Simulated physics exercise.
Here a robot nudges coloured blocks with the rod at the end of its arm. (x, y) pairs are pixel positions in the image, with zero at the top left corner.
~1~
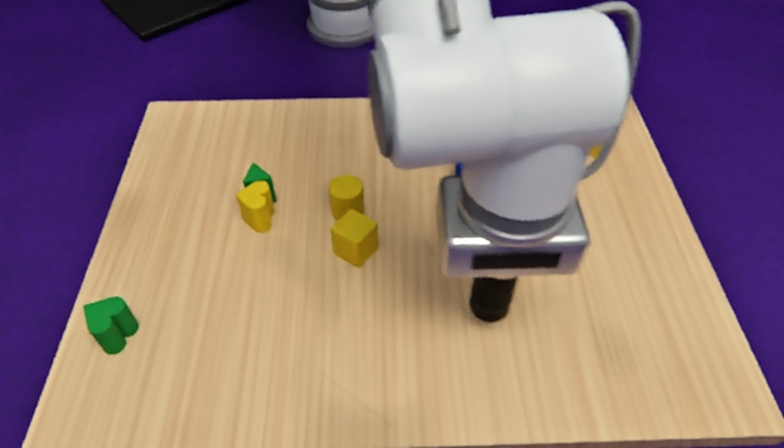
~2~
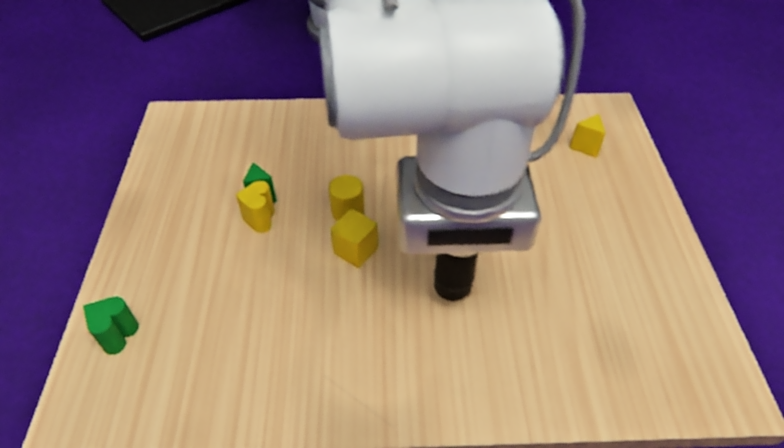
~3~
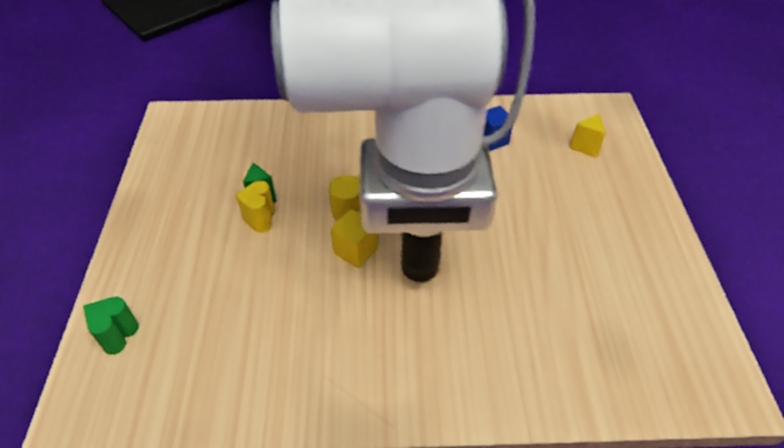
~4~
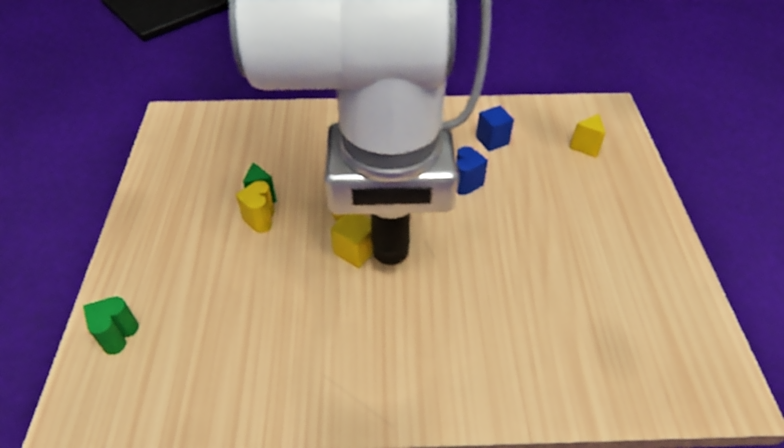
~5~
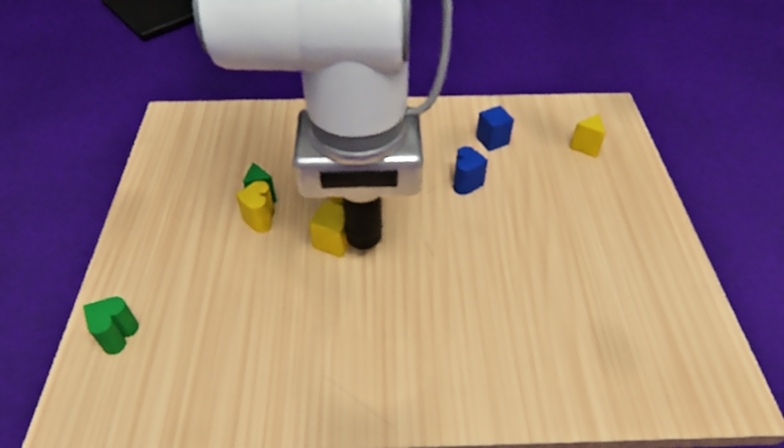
To begin with, a white robot arm holds a black rod over a wooden board, right of a yellow cube and cylinder. The arm moves left and slightly up the board, uncovering blue blocks and a yellow block behind it. The rod then meets the yellow cube and pushes it a little left.
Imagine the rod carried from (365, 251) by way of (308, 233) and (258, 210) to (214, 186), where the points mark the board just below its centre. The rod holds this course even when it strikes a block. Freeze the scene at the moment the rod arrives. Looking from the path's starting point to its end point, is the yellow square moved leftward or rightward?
Gets pushed left.
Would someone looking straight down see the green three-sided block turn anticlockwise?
Going by the path, no.
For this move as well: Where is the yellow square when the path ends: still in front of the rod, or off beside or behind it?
My prediction: In front.
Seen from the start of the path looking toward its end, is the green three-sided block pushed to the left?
No
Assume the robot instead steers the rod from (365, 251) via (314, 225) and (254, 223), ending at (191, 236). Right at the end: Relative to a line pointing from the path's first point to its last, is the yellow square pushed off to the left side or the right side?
Facing from start to end, it shifts right.
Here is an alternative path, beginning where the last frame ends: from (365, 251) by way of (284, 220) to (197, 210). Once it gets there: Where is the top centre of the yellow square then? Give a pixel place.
I'd guess (159, 176).
The first path, step by step. One third of the way, rod (304, 218); yellow heart (244, 192), turned 15° clockwise; yellow square (271, 199).
Two thirds of the way, rod (254, 195); yellow heart (189, 180); green three-sided block (252, 164), turned 25° clockwise; yellow square (219, 180), turned 25° anticlockwise.
At the end, rod (210, 171); yellow heart (141, 177), turned 35° anticlockwise; green three-sided block (248, 158), turned 50° clockwise; yellow square (170, 165), turned 55° anticlockwise; yellow circle in place.
